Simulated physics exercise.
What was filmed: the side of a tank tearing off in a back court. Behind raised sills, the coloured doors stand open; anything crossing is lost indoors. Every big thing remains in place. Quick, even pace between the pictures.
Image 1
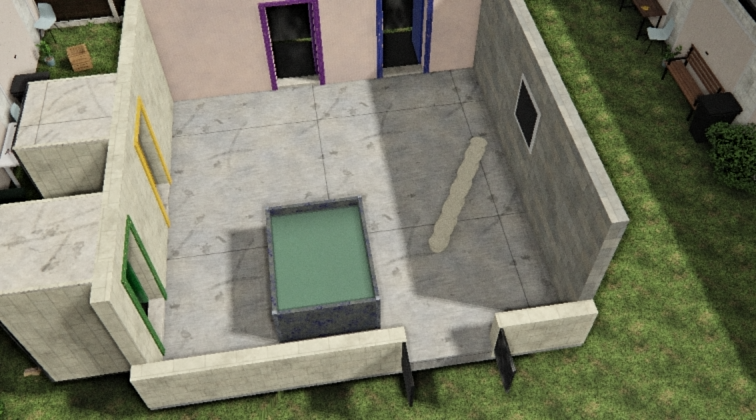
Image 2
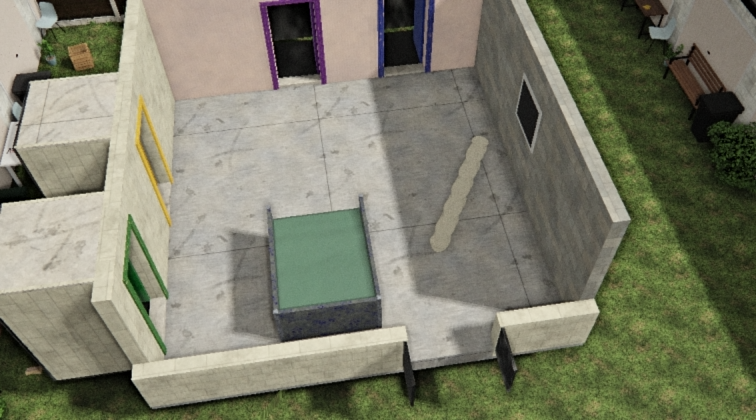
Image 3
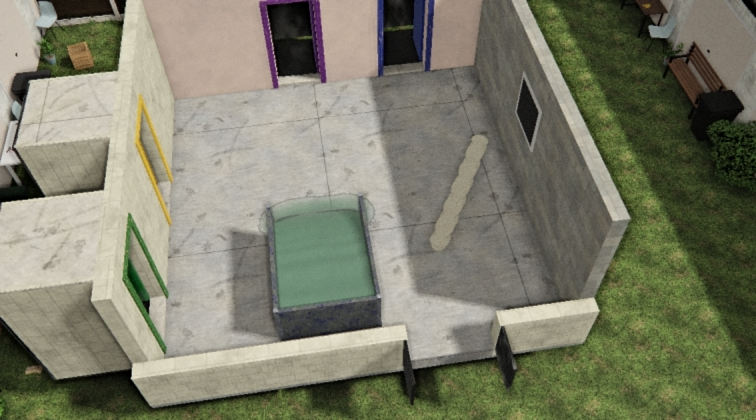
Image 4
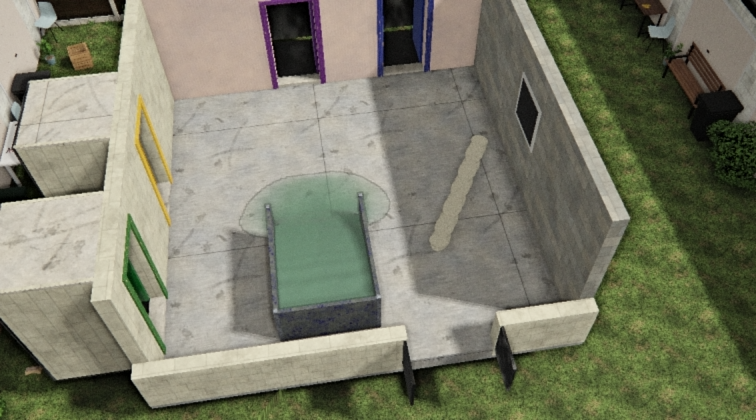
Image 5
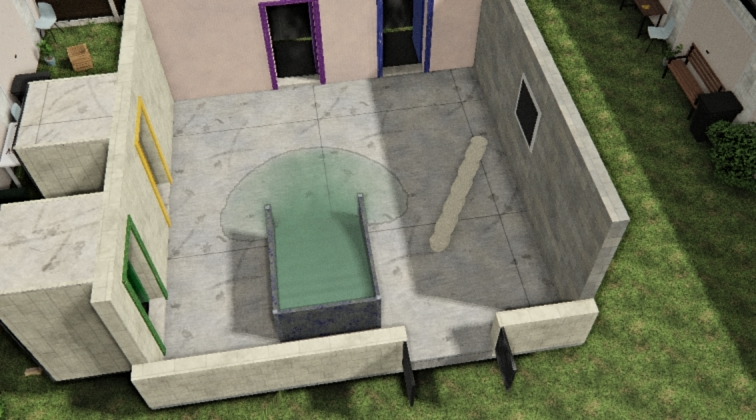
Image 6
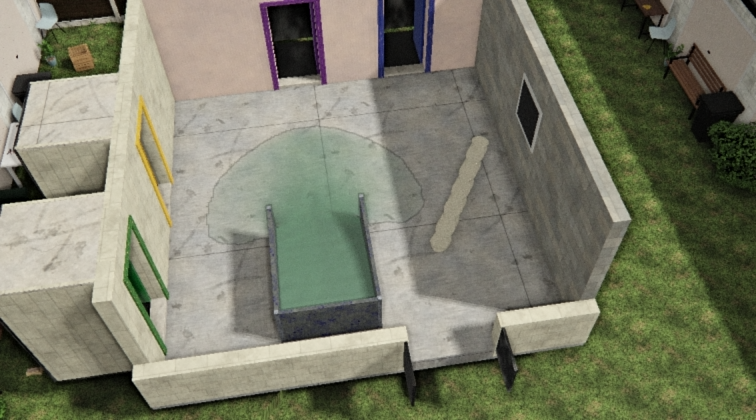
In the video, a tank of greenish water stands in a walled court with purple, blue, yellow and green door surrounds; its far side comes away, and water pours out, spreading across the paving in a widening rounded sheet.
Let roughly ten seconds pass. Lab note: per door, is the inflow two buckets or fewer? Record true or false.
Yellow door true; green door true; blue door false; purple door false.
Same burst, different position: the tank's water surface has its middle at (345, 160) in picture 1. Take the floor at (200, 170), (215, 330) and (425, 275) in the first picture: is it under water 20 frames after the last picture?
In order: Submerged, untouched, untouched.
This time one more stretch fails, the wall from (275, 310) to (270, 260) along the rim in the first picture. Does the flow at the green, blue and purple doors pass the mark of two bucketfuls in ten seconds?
First green ends above the line, second blue ends below the line, third purple ends below the line.
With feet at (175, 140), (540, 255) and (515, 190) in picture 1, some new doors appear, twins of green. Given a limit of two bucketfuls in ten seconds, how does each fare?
In order: Exceeds it, falls short, falls short.
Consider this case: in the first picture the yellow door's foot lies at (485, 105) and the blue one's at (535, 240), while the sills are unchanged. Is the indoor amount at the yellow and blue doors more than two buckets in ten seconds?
Result: Yellow ends up above; blue ends up below.
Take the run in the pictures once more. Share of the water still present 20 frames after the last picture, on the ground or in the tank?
I'd estimate close to 86 per cent.
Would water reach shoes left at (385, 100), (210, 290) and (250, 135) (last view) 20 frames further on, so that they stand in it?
Result, in that order: Wetted / not wetted / wetted.
A moment on, water covers 45 % of the floor; the yellow door wet at the sill, nothing in, the green door not reached, the blue door not reached, the purple door over two buckets in.
Next, water covers 55 % of the floor; the yellow door wet at the sill, nothing in, the green door not reached, the blue door under two buckets in, the purple door far over two buckets in.
Then, water covers 55 % of the floor; the yellow door wet at the sill, nothing in, the green door not reached, the blue door over two buckets in, the purple door far over two buckets in.
Later, water covers 80 % of the floor; the yellow door under two buckets in, the green door wet at the sill, nothing in, the blue door far over two buckets in, the purple door far over two buckets in.
In the end, water covers 95 % of the floor; the yellow door under two buckets in, the green door wet at the sill, nothing in, the blue door far over two buckets in, the purple door far over two buckets in.
